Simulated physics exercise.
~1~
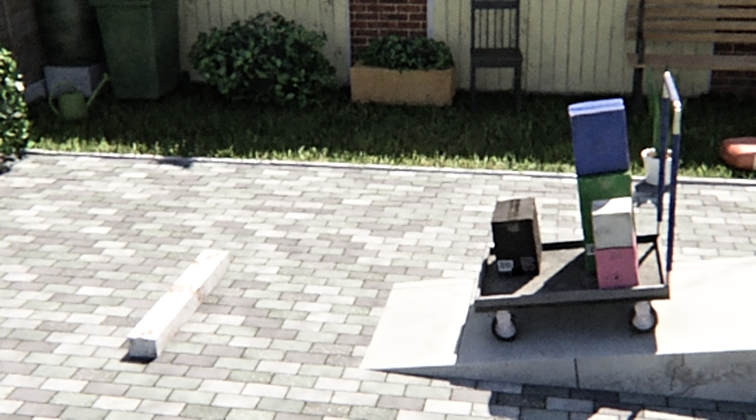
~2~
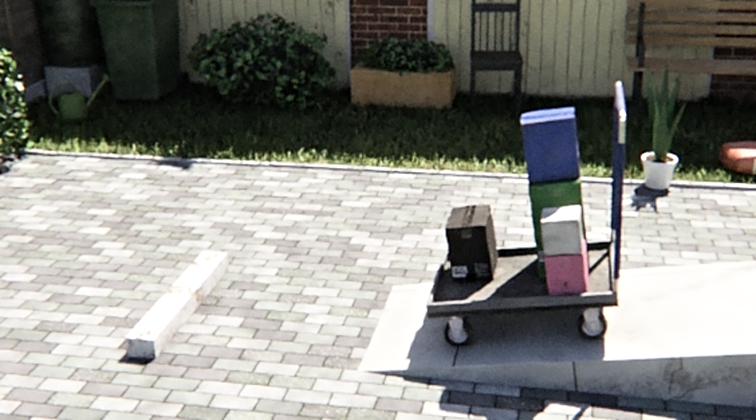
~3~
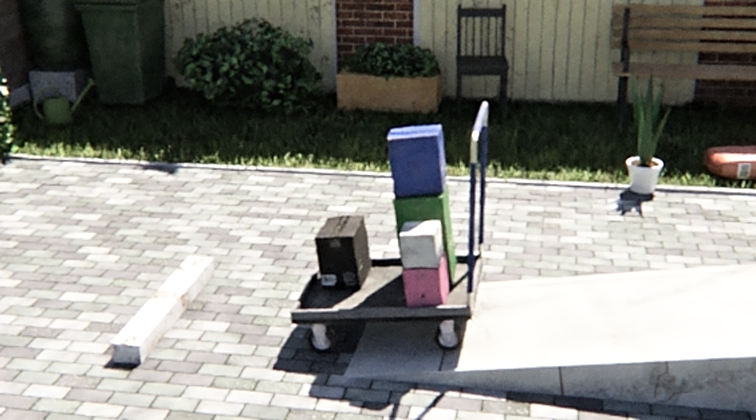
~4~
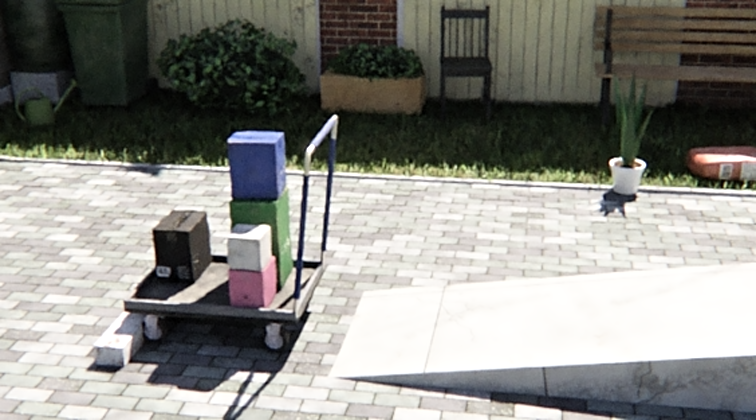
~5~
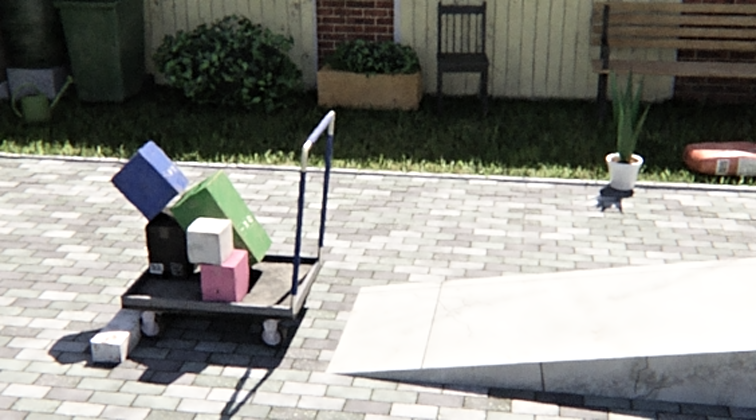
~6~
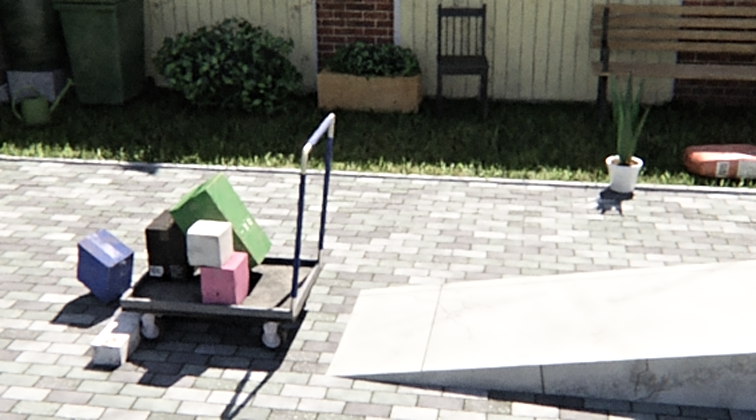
At first, a flat trolley carrying a black box, a pink parcel with a white box on top, and a blue box stacked on a green one stands on a pale ramp in a paved yard. It rolls left down the slope and onto the flat paving, its load still in place. The trolley then reaches a low white kerb and stops. The green box tips left against the black box, and the blue box pitches over with it. Finally, the blue box drops off the left end onto the paving, while the others stay aboard, the green one leaning.
